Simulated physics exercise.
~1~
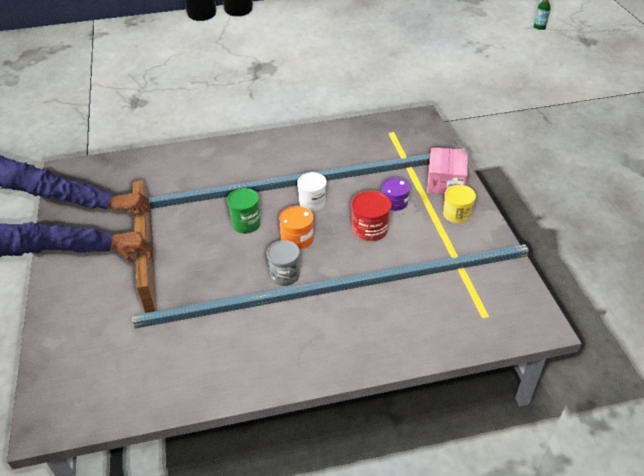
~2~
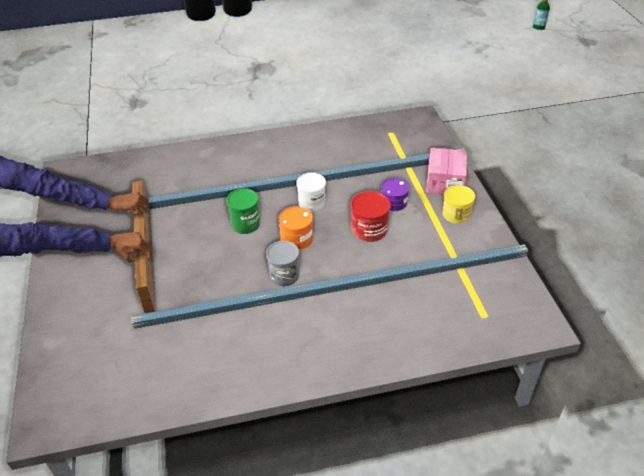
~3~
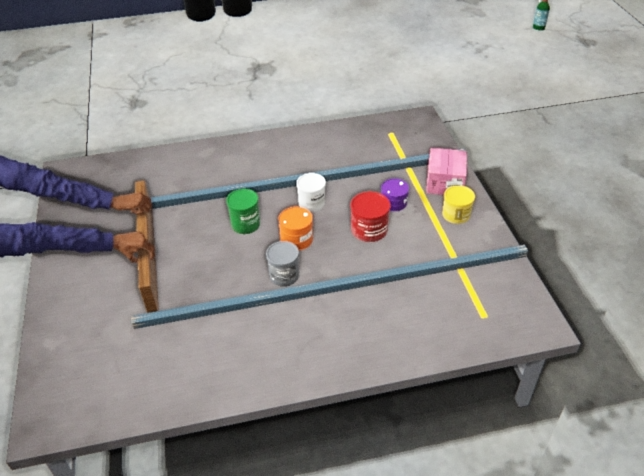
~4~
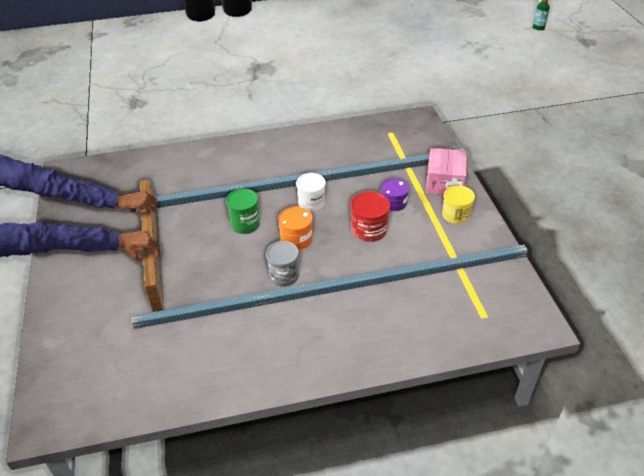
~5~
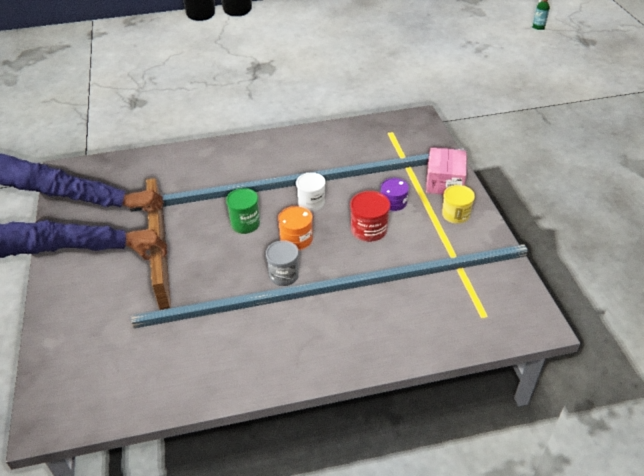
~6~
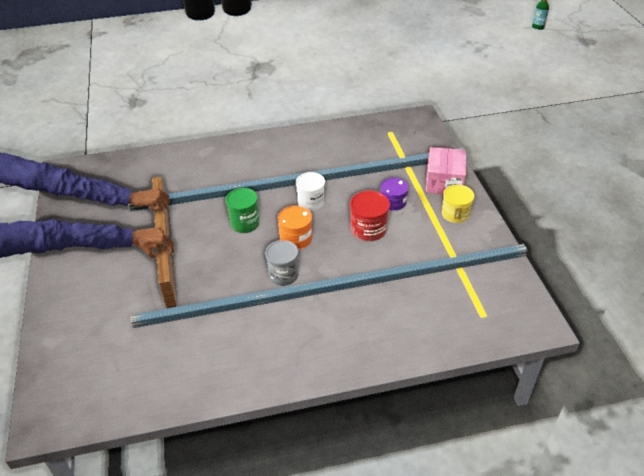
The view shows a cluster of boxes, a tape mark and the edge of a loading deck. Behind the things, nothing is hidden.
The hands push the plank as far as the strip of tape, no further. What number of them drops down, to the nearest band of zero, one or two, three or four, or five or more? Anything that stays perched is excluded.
Nearest band: One or two.
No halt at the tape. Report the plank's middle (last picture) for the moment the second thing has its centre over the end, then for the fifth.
First around (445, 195), then around (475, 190).
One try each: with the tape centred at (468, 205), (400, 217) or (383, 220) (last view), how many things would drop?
Those tries give 4, 0 and 0.
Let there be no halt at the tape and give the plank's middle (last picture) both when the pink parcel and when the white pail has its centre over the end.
The middle is at (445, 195) when it's the pink parcel, and at (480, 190) when it's the white pail.
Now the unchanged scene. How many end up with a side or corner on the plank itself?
That number would be 4.
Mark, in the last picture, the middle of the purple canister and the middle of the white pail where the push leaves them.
The purple canister settles near (465, 193); as for the white pail, near (426, 166).
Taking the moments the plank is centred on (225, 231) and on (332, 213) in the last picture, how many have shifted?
Respectively 0 and 5.
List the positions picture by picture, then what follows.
Pink parcel (447, 171); yellow pail (459, 204); purple canister (395, 194); plank (145, 245); tape (432, 212), in the first frame.
Yellow pail (458, 205); green pail (244, 212), in the second frame.
Purple canister (395, 195); red pail (370, 217), in the third frame.
Pink parcel (447, 172); grey pail (283, 264), in the fourth frame.
Yellow pail (458, 205); white pail (311, 193), in the fifth frame.
Pink parcel (446, 171); yellow pail (457, 204); purple canister (394, 194); plank (164, 241); tape (430, 211), in the sixth frame.
Soon after, none off yet; pink parcel at rest near (446, 171); yellow pail at rest near (457, 204); purple canister at rest near (394, 194).
At rest, the number that fall off is one or two; fallen, yellow pail.
